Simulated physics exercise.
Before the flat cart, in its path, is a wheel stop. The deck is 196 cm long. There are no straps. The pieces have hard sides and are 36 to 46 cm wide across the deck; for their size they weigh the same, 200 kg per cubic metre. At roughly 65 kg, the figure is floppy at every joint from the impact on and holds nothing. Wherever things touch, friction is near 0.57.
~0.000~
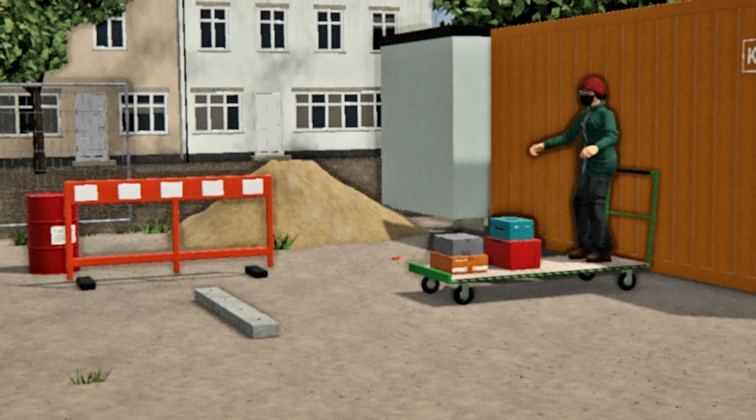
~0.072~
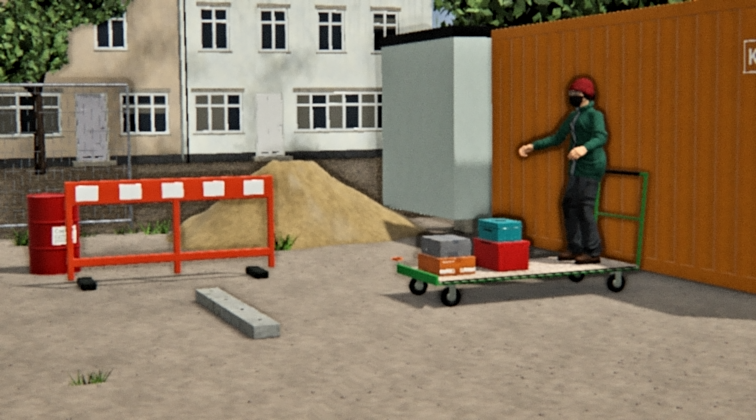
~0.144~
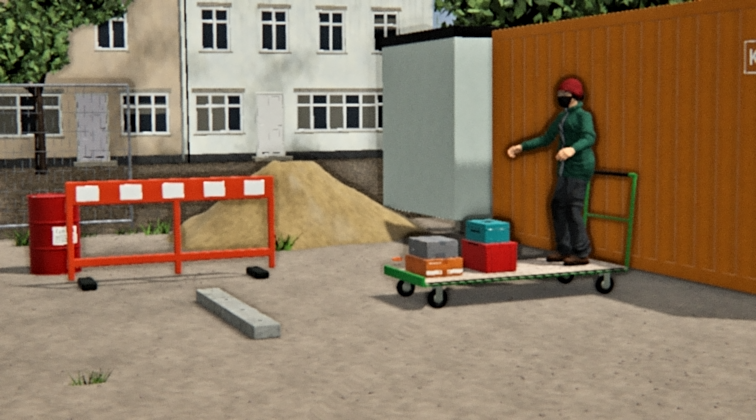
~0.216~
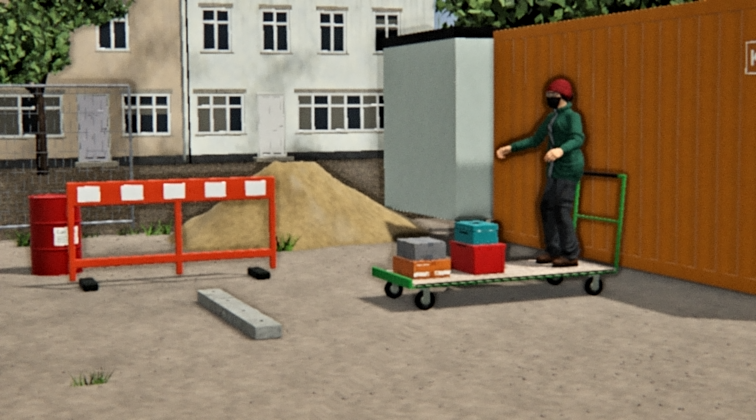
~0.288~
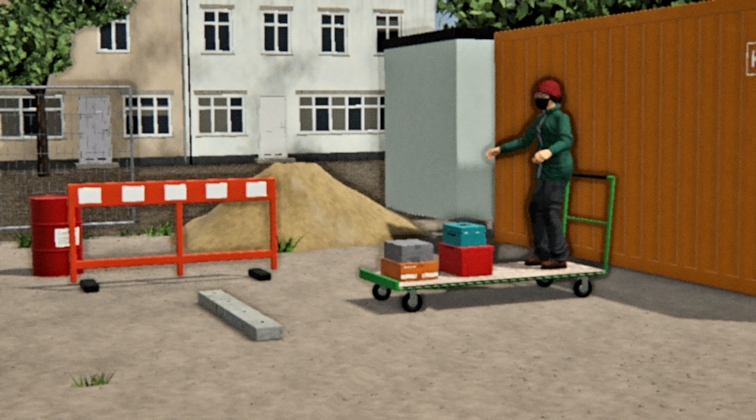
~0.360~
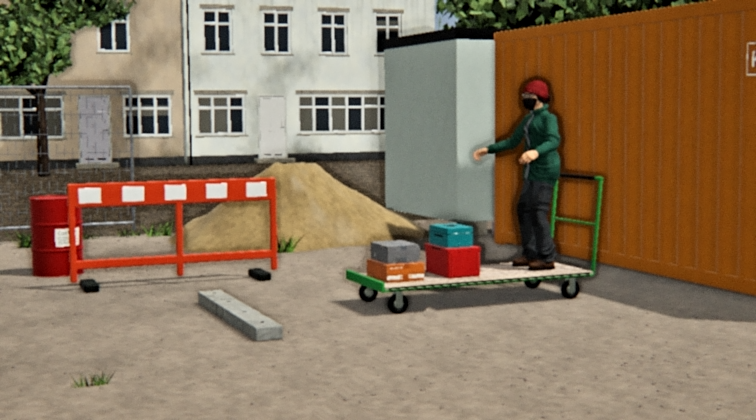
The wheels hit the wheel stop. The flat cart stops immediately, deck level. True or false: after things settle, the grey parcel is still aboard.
False.
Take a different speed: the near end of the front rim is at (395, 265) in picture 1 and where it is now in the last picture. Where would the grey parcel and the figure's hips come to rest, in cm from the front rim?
So the grey one stops 10 cm short of the front rim, while the hips end up 140 cm behind it.
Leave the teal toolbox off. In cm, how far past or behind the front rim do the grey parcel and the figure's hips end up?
Final spots: Grey 50 cm beyond the front rim, hips 80 cm behind.
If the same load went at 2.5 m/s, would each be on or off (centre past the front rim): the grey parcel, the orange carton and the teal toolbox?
In that case the grey one would not stay put, the orange one would stay put and the teal one would not stay put.
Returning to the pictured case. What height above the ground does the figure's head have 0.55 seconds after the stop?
Height: Approx. 90 cm.
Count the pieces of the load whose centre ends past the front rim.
Looks like the number is 1.
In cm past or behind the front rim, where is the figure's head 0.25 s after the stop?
120 cm behind it.
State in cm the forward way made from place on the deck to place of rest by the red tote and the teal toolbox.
The red one ends 30 cm ahead of its place and the teal one 40 cm ahead.
After 0.97 s the deck stops.
After 1.22 s the grey parcel is 1 cm past the rim, tilted 15°, near (236, 263) in the last picture's view.
After 1.52 s the grey parcel is 26 cm past the rim, tilted 115°, near (206, 296) in the last picture's view.
After 1.97 s the grey parcel is 46 cm past the rim, tilted 180°, near (181, 315) in the last picture's view.
At the end, 2.6 s, past the rim, grey parcel; behind it, red tote, orange carton, teal toolbox and the figure's hips.
